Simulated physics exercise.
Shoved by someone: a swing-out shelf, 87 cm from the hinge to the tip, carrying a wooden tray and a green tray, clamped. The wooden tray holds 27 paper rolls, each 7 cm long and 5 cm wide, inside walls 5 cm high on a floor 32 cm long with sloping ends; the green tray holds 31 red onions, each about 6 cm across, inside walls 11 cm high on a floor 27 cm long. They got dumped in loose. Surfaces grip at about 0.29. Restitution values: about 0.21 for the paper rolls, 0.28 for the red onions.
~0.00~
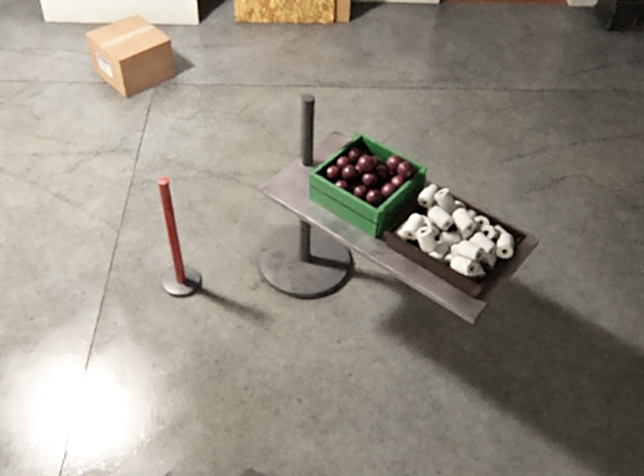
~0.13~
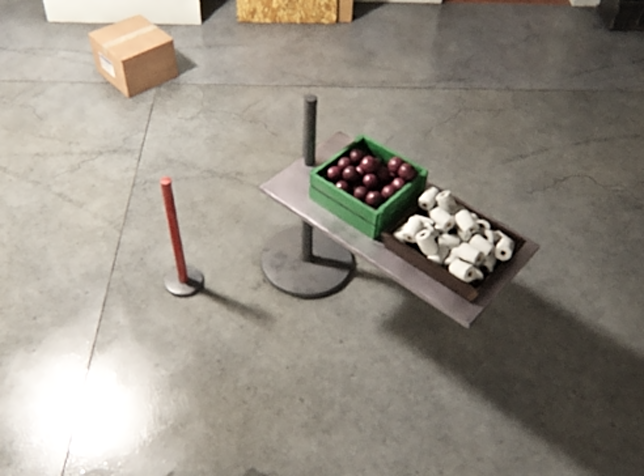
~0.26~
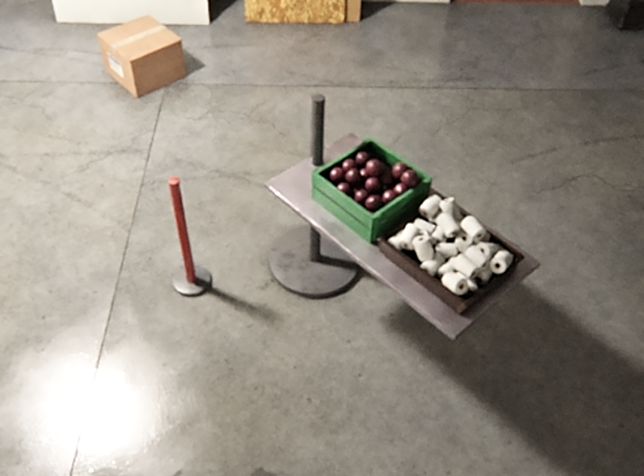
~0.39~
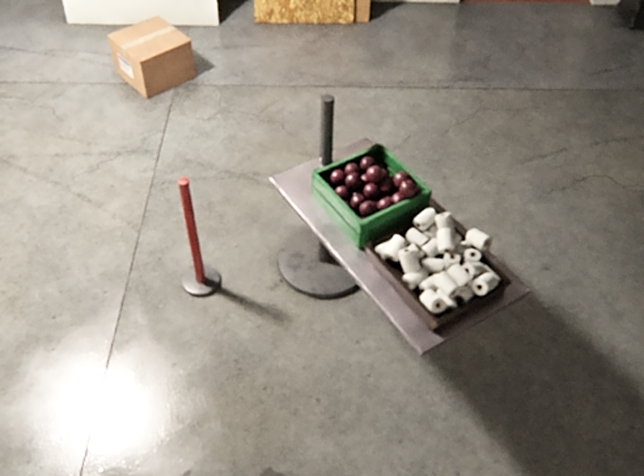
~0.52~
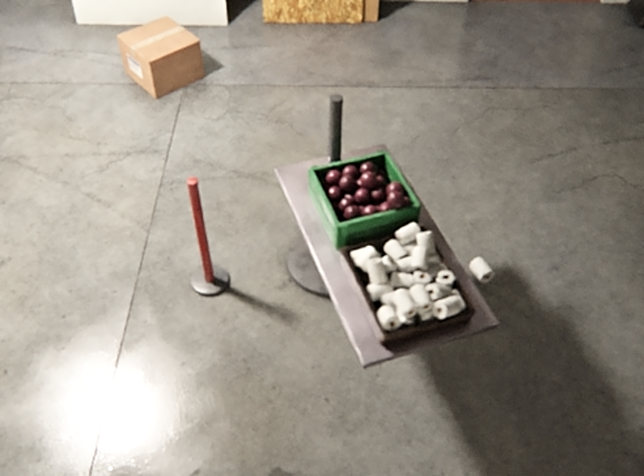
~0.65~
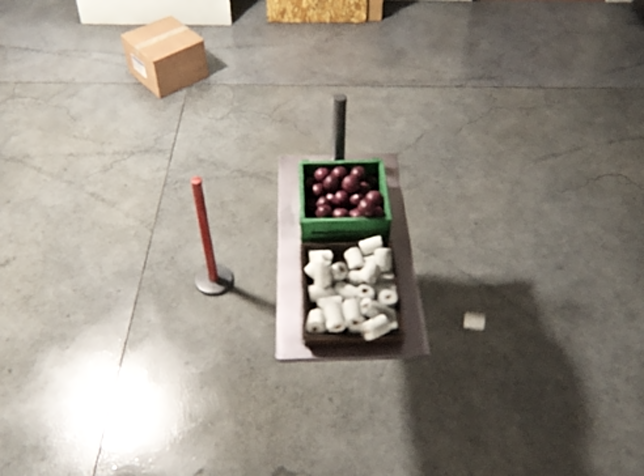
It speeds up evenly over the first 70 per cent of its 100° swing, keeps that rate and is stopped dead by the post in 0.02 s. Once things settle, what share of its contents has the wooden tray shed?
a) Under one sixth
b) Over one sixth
Over one sixth.
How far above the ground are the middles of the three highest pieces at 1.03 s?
Mean height: Some 72 cm.
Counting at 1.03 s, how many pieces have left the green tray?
Roughly, out by then: Green tray 0.
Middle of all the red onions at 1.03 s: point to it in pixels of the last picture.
Pixel (275, 176), give or take.
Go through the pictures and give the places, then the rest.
In the first frame (places track the rim corner closest to us here; the camera pans a little), wooden tray (479, 286); green tray (376, 210); 0° round; all still inside.
In the second frame, wooden tray (476, 291); green tray (374, 212); 2° round.
In the third frame, wooden tray (465, 303); green tray (371, 216); 8° round.
In the fourth frame, wooden tray (437, 320); green tray (360, 221); 17° round; 1 out, the lowest roll at (479, 240).
In the fifth frame, wooden tray (385, 335); green tray (338, 223); 30° round; 1 out, the lowest roll at (482, 270).
In the sixth frame, wooden tray (304, 335); green tray (302, 219); 47° round; 1 out, the lowest roll at (475, 321).
After 0.95 s, the shelf hits the red post.
After 1.03 s, the wooden tray is down by 6 of 27 and the green tray has all 31.
After 1.15 s, the wooden tray is down by 6 of 27 and the green tray has all 31.
After 1.37 s, the wooden tray is down by 7 of 27 and the green tray is down by 1 of 31.
When it is over (at 1.81 s), the wooden tray is down by 7 of 27 and the green tray is down by 1 of 31. Asked share, 7 of 27, 26 per cent.
